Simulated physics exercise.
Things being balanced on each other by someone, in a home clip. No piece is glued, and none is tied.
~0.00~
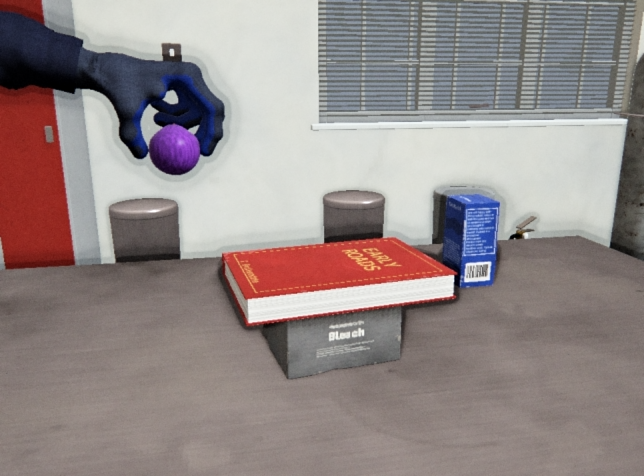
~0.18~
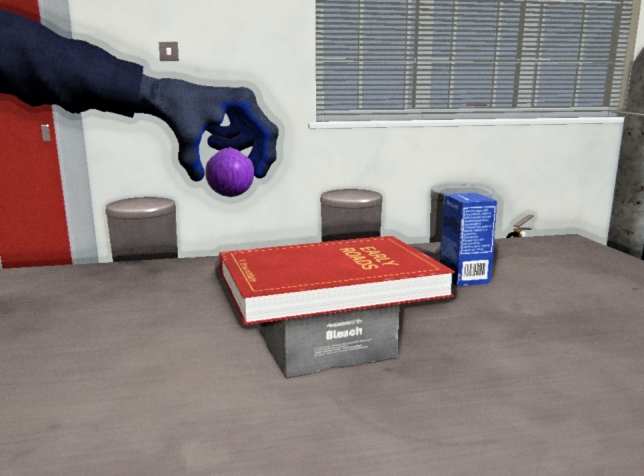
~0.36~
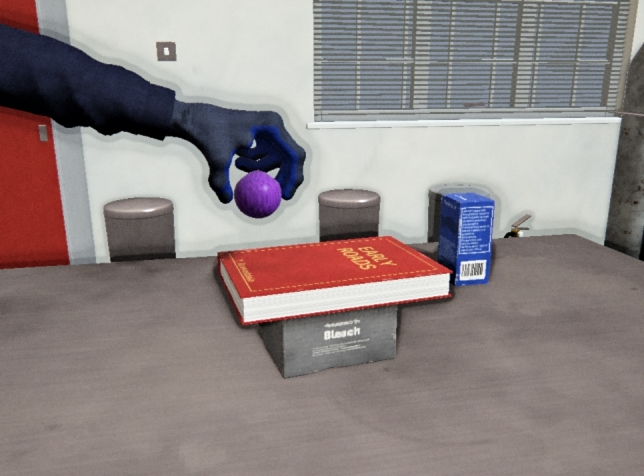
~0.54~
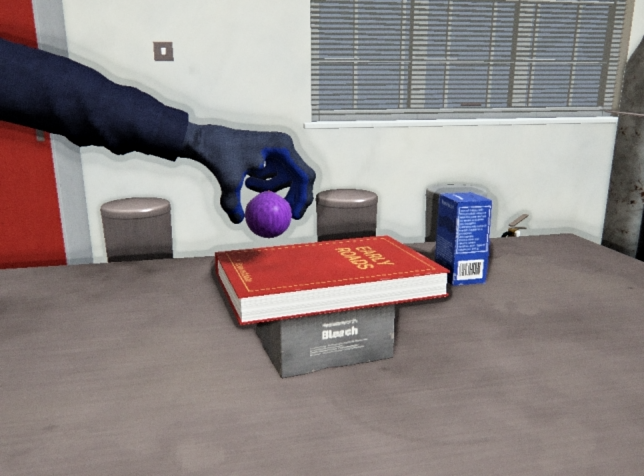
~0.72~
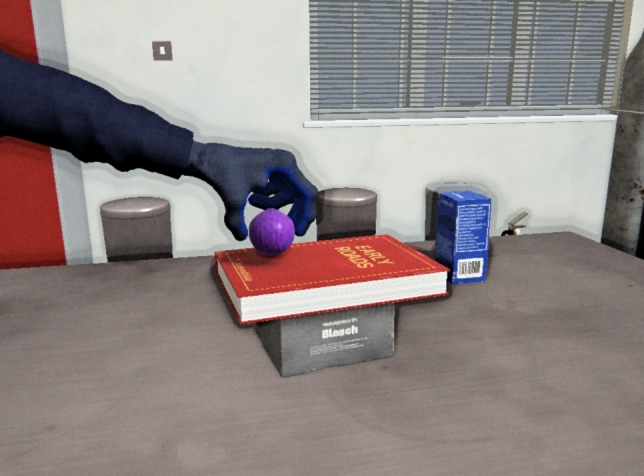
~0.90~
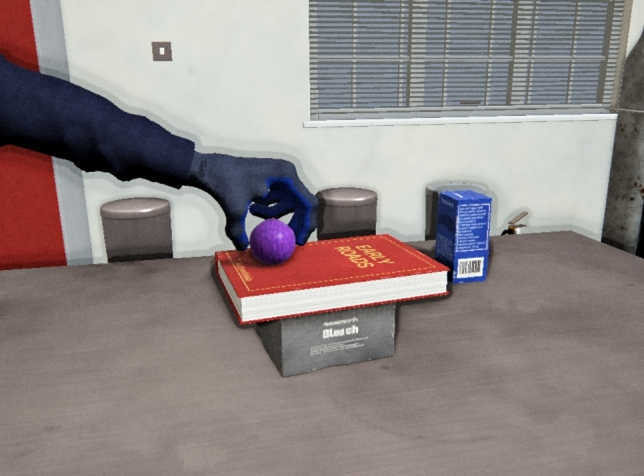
Purple onion held in a dark-gloved hand moving right and down onto a red book lying across a grey box.
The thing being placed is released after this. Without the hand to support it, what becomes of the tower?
So the pile survives that.
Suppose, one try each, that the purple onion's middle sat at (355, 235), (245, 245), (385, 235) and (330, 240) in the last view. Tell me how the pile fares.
The pile does not fall on try one, does not fall on try two, does not fall on try three and does not fall on try four.
Around 1.10 s, nothing moves.
Around 1.30 s, purple onion resting near (272, 242).
Finally (2.0 s), all 4 still in place. Final places as the last picture's camera would see them, purple onion near (272, 242). The pile holds.
